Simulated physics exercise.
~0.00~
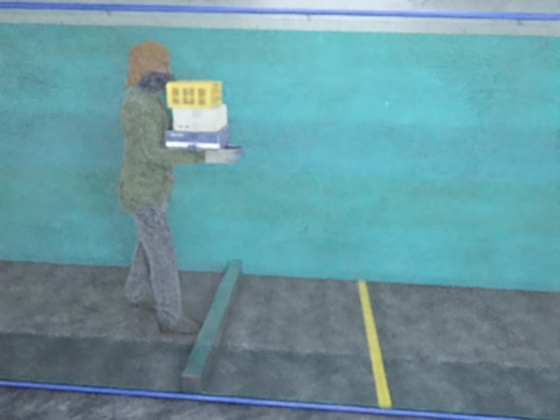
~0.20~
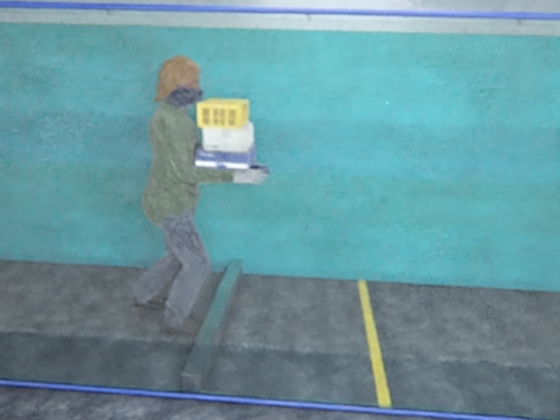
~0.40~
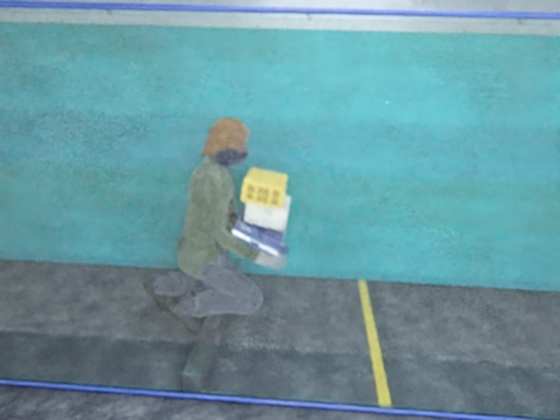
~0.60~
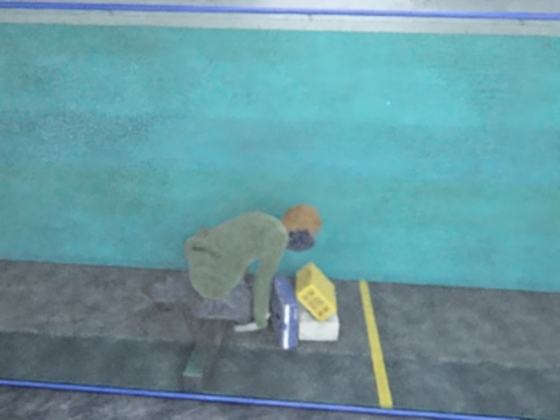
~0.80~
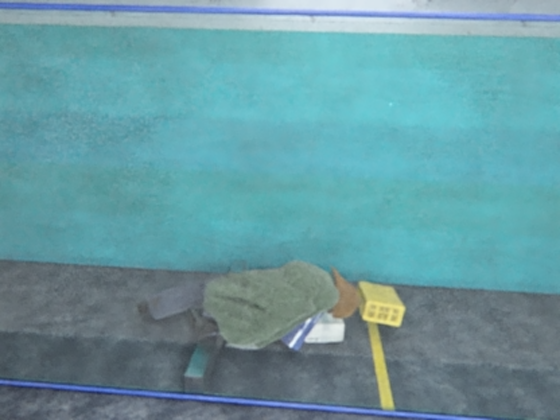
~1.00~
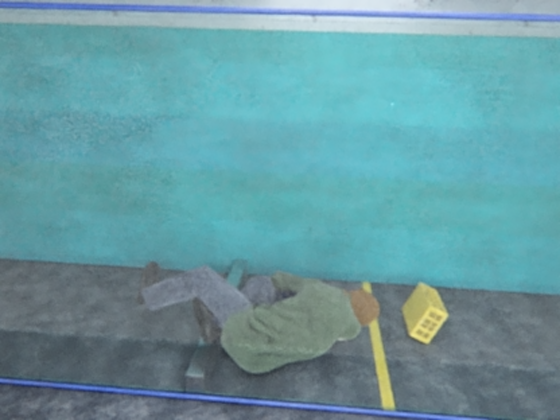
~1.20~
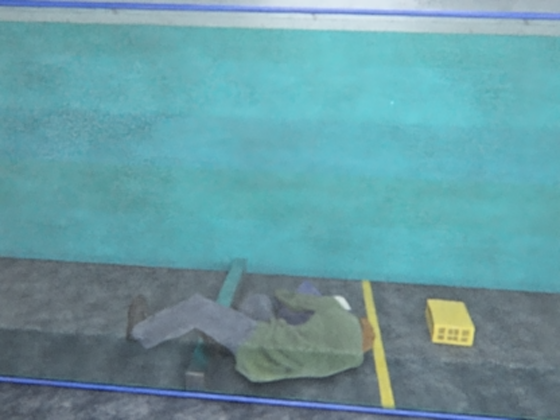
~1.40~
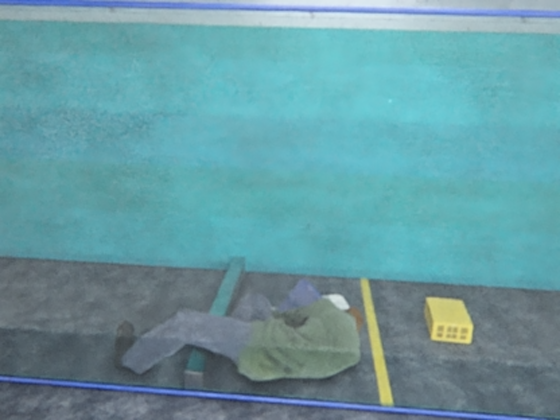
On a gray floor beside a teal wall, a person carrying a stacked crate and boxes pitched forward over a low rail and sprawled on the ground, head short of the yellow line, while only the yellow crate tumbled across it.
